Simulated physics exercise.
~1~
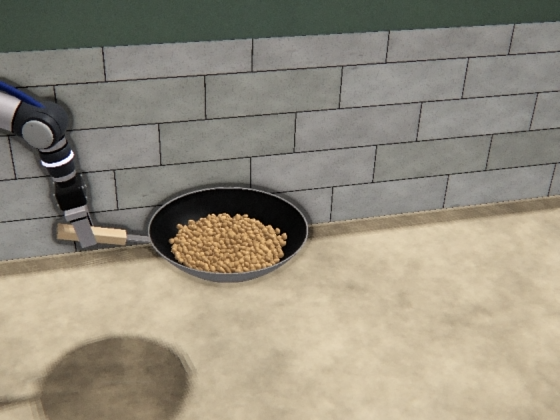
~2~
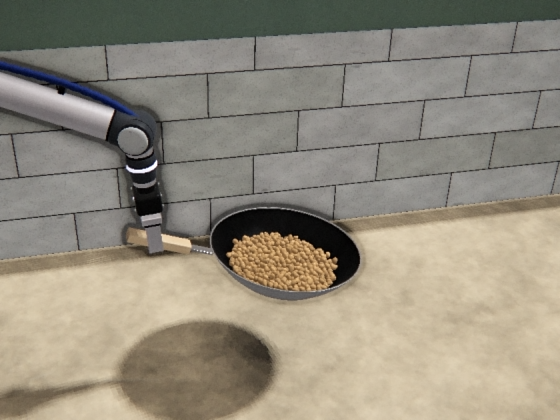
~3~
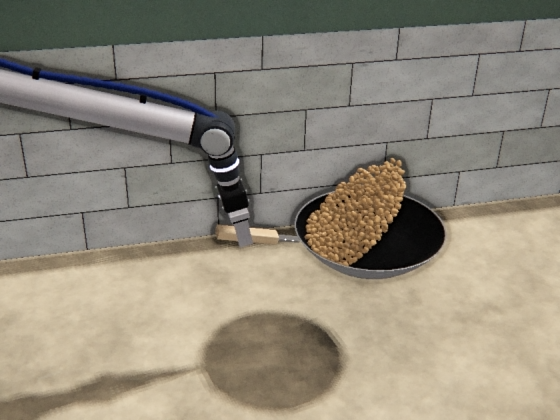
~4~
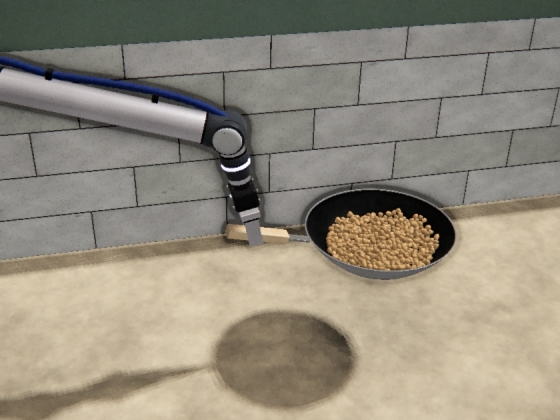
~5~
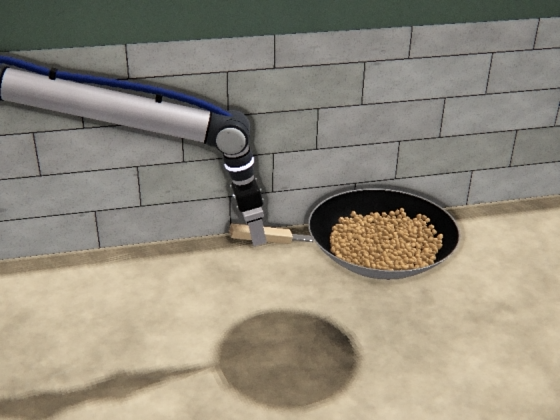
A robot arm moves a frying pan right, tossing its beans, which settle back inside.
